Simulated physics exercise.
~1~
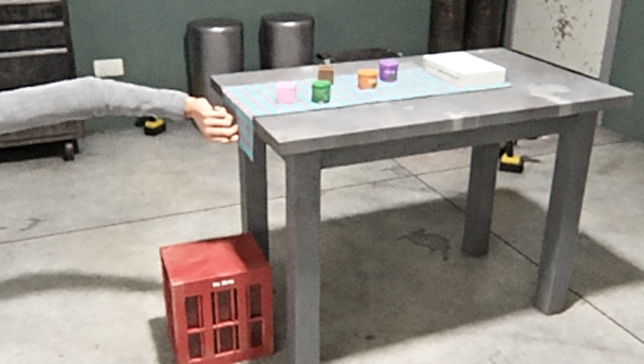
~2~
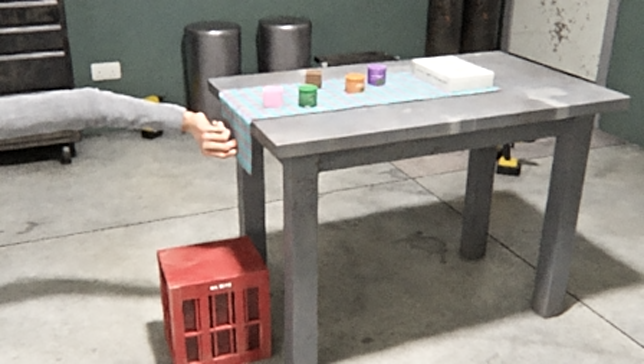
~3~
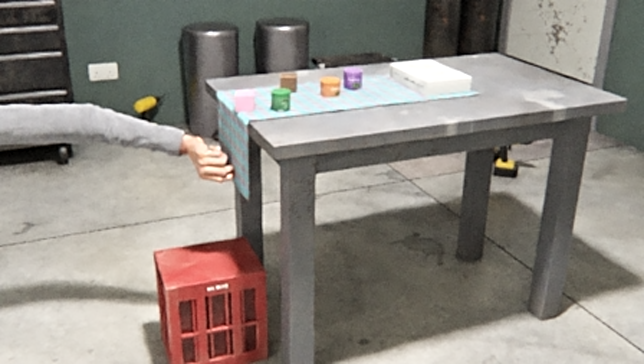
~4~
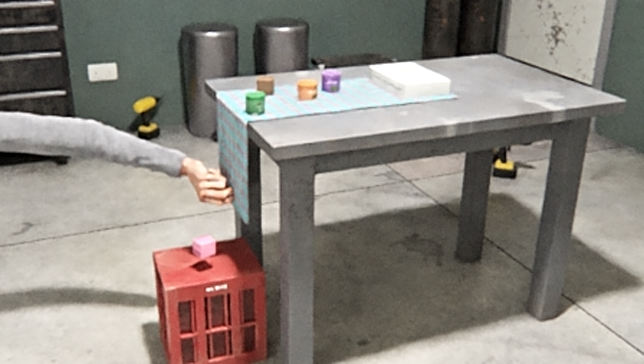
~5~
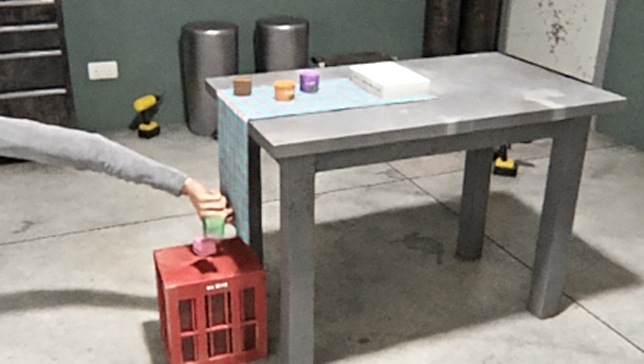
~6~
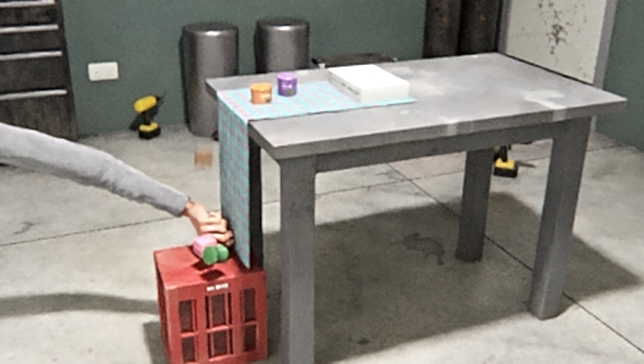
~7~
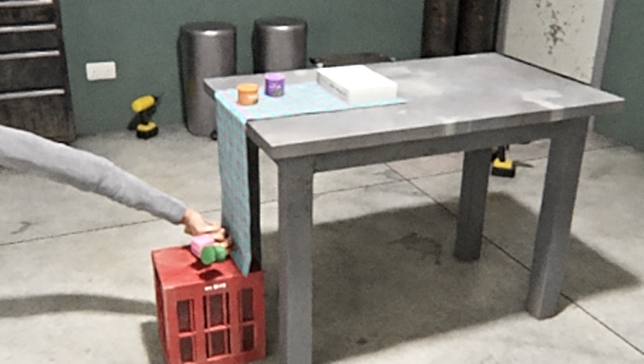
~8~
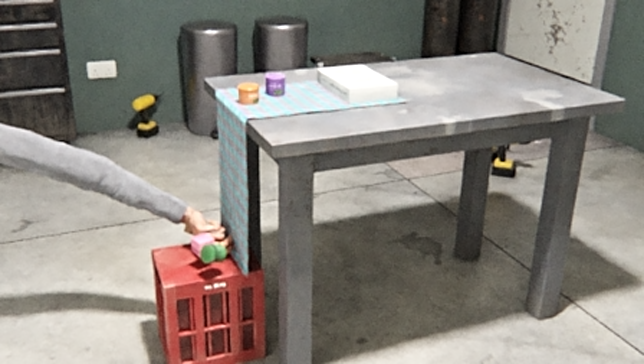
In a room with a concrete floor, a hand drew a turquoise cloth leftward over a grey table's edge toward a red crate, and a pink cube, a green pot and a brown cube dropped off in turn, leaving the orange and purple pots on top.
